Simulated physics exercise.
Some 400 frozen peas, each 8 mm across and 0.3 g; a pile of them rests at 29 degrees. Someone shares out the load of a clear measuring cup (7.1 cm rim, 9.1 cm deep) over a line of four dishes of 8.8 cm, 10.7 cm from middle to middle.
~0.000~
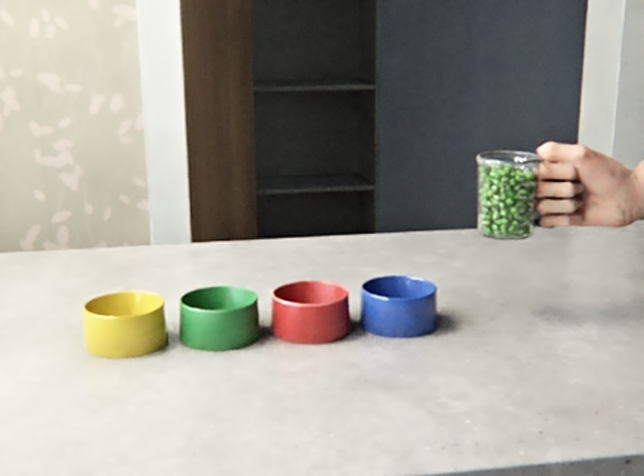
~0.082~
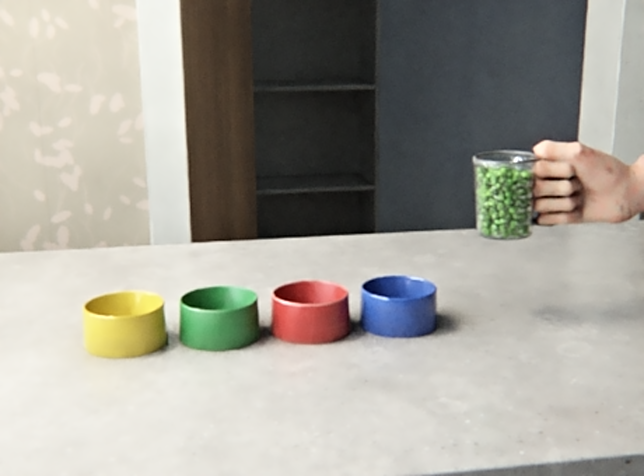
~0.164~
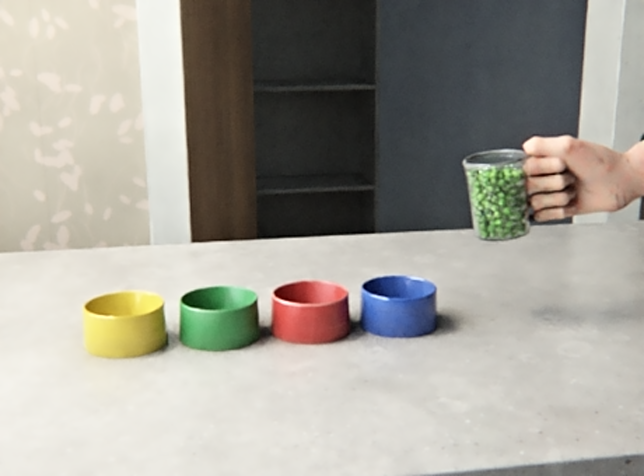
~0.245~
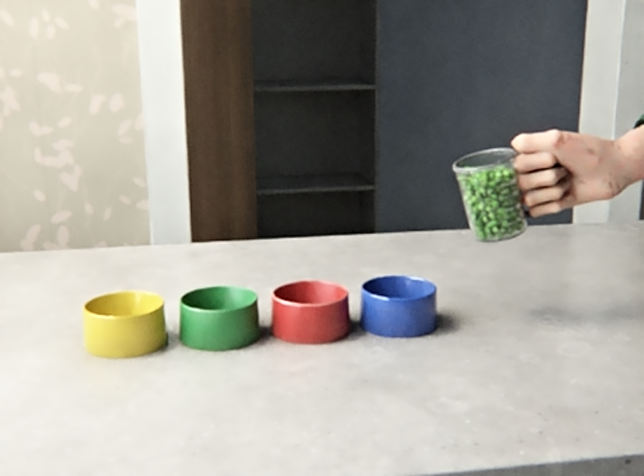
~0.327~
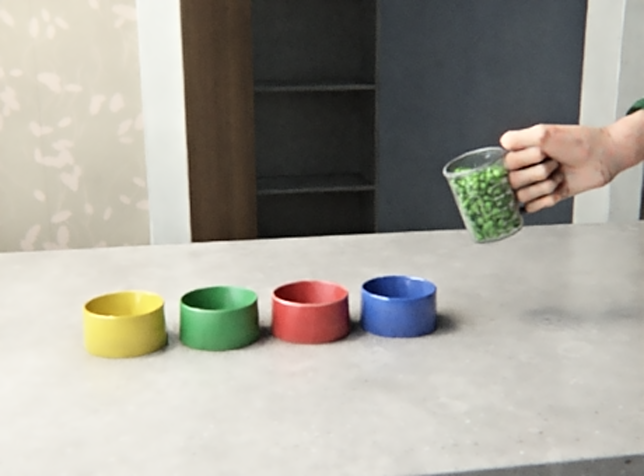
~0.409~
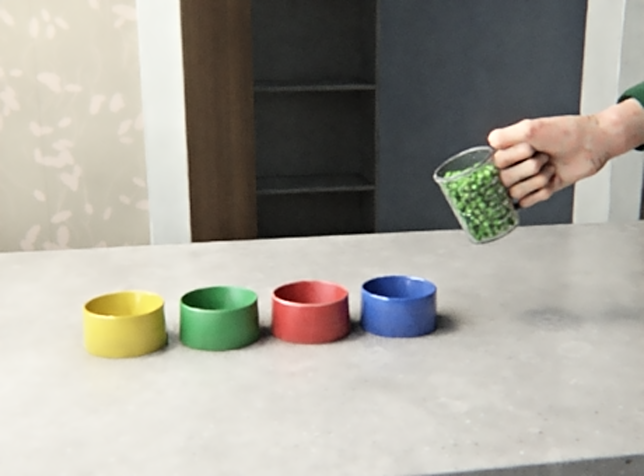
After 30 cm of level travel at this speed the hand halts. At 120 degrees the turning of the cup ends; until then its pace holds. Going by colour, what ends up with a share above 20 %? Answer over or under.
Red: Over, blue: Under, green: Under, yellow: Under, counter: Under.
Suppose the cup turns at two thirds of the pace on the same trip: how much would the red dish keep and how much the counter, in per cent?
Then: Red 40, counter 40.
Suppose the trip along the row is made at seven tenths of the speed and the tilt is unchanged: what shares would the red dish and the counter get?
In that case red 10, counter 50.
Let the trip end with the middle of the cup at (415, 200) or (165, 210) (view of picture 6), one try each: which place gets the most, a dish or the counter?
Most goes to: Counter; red.
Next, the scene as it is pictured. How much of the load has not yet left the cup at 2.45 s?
About 0 per cent.
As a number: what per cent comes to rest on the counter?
Roughly 10 per cent.
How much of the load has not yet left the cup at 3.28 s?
Some 0 per cent of the load.
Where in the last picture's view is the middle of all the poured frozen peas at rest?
Near (310, 311).
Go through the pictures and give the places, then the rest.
Cup at (507, 195), tilt 0 degrees, lip at (480, 158), moved 0.0 cm; middle of the pieces at (507, 194); blue dish at (399, 287); red dish at (310, 293); green dish at (219, 298); yellow dish at (124, 304), in the first picture.
Cup at (505, 196), tilt 2 degrees, lip at (476, 160), moved 0.3 cm; middle of the pieces at (504, 195), in the second picture.
Cup at (499, 196), tilt 8 degrees, lip at (466, 164), moved 1.0 cm; middle of the pieces at (498, 195), in the third picture.
Cup at (492, 196), tilt 15 degrees, lip at (456, 168), moved 1.8 cm; middle of the pieces at (491, 196), in the fourth picture.
Cup at (486, 196), tilt 21 degrees, lip at (446, 173), moved 2.7 cm; middle of the pieces at (485, 196), in the fifth picture.
Cup at (479, 197), tilt 27 degrees, lip at (437, 178), moved 3.5 cm; middle of the pieces at (478, 197); blue dish at (399, 287); red dish at (310, 293); green dish at (219, 298); yellow dish at (124, 304). Its pace works out near 80 degrees a second; the hand travels 10 cm a second, in the sixth picture.
After 1.64 s, tilt 120 degrees; cup holds 30 %, red 50 %.
After 2.45 s, tilt 120 degrees; cup holds 0 %, red 90 %.
Then, at 3.28 s, tilt 120 degrees; cup holds 0 %, red 90 %.
At rest (3.6 s), red 90 %, blue 0 %, green 0 %, yellow 0 %, counter 10 %.
